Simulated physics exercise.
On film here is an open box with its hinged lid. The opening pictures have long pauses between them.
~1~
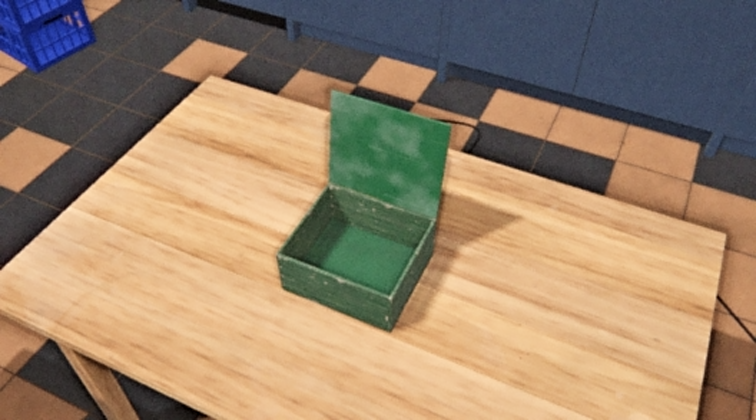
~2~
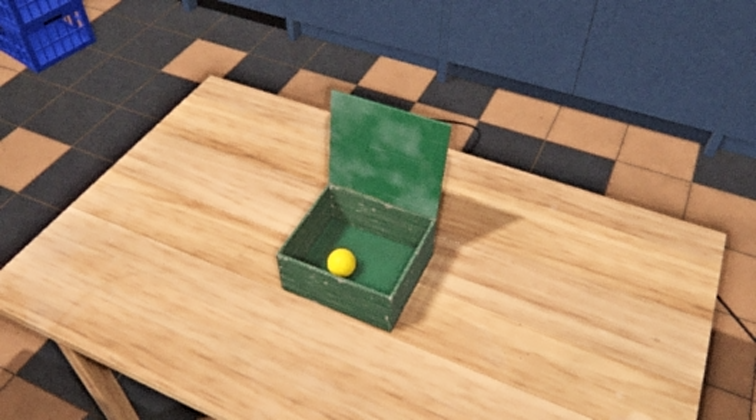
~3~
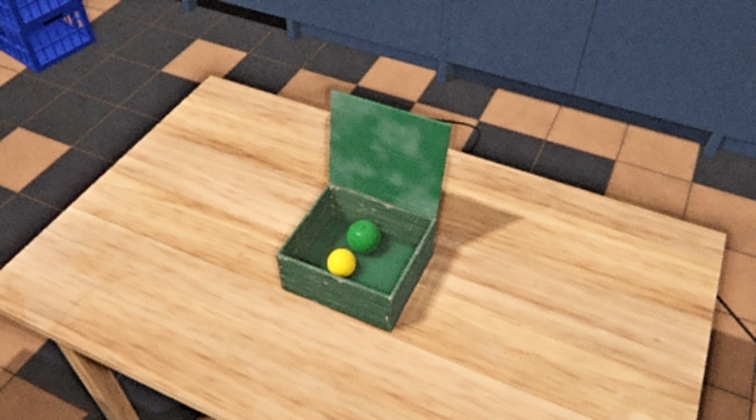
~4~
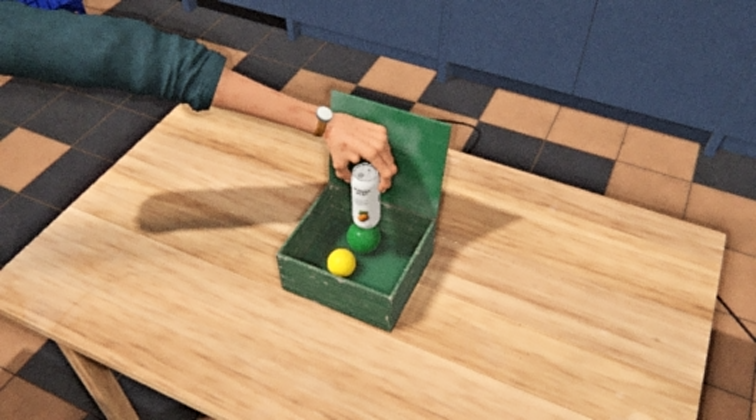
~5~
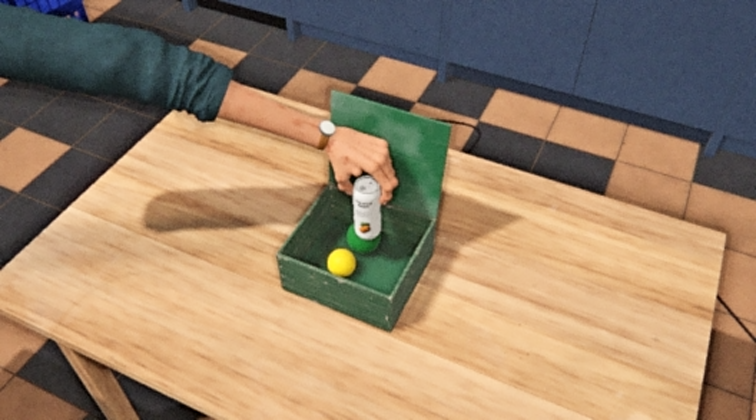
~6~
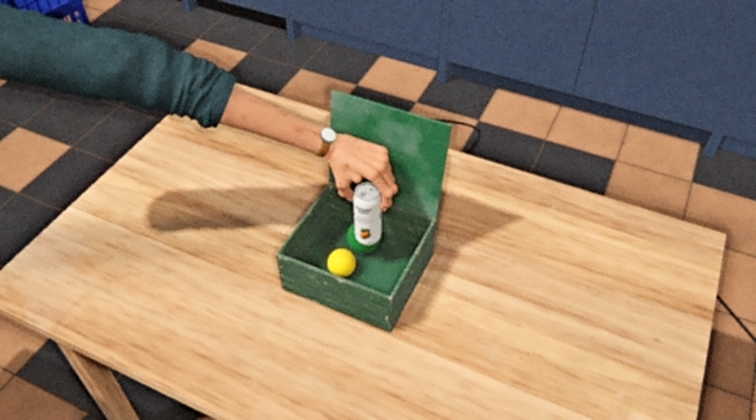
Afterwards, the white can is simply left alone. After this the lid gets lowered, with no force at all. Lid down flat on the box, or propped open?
No gap.
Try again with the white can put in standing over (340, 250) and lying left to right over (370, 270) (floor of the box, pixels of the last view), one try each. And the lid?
In the first case it gets propped open; in the second case it comes fully down.
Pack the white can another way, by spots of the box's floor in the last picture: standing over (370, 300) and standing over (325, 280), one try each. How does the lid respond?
The lid is blocked with the first placement and is blocked with the second.
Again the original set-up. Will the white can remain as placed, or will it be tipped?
Once everything settles, the white can ends up at a slant.
Then, 0.40 s past the last view, white can on its side near (377, 277); green apple displaced a little.
Then, 1.40 s past the last view, lid 74° above the rim; white can on its side near (369, 279); green apple displaced about its own width; yellow lemon displaced about its own width.
Then, 1.90 s past the last view, lid 22° above the rim; white can on its side near (368, 279); green apple displaced about its own width; yellow lemon displaced about its own width.
Finally, lid shut; down or leaning hard in the box, white can; moved from the start, green apple and yellow lemon. Final places as the last picture's camera would see them, white can near (367, 279).
